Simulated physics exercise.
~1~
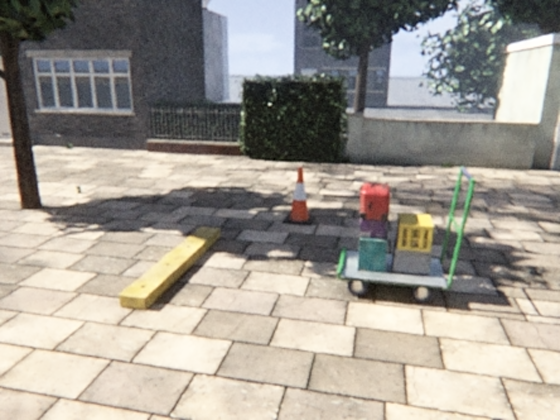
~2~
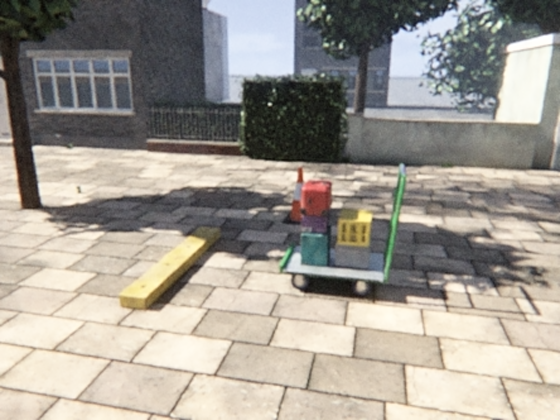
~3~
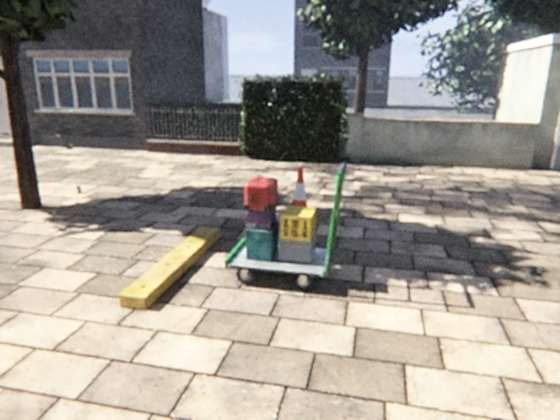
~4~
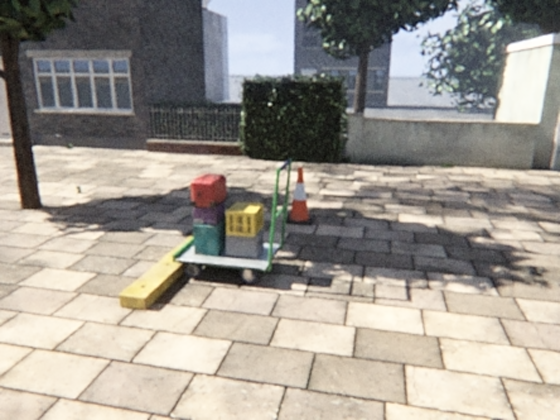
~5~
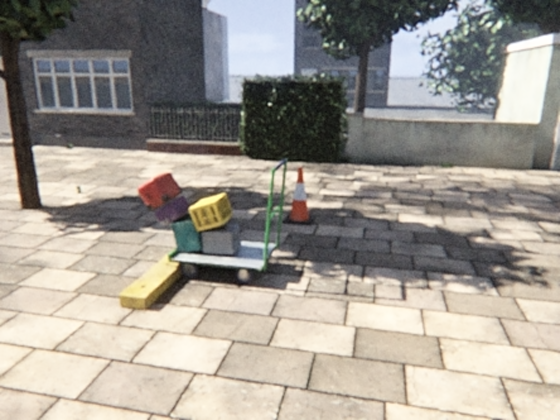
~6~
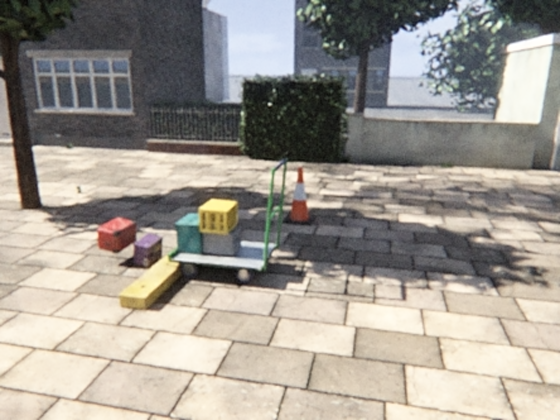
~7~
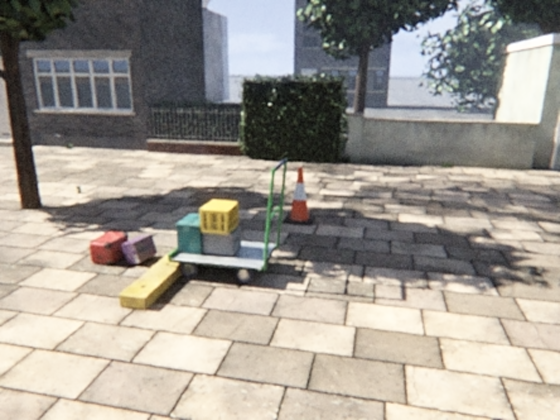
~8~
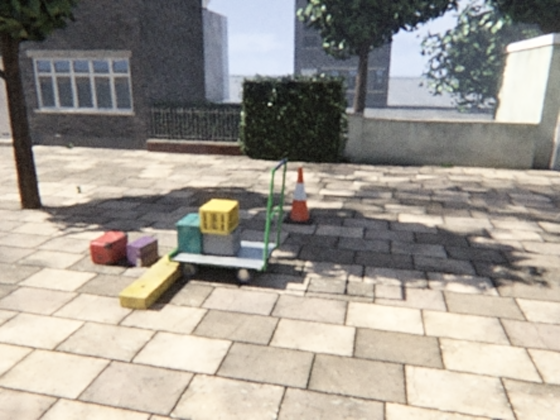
A green-handled platform trolley loaded with coloured boxes rolls leftward across a sunlit paved area, seen from a fixed, slightly raised view. Its load has a red case on a purple box and a teal one at the left, with a yellow crate on a grey box beside them. Behind stand an orange and white cone, a hedge and a brick building. The trolley stops against a low yellow kerb, and the upper pieces tip forward. The red and purple ones tumble onto the paving beyond the kerb, while the teal, grey and yellow ones stay aboard.
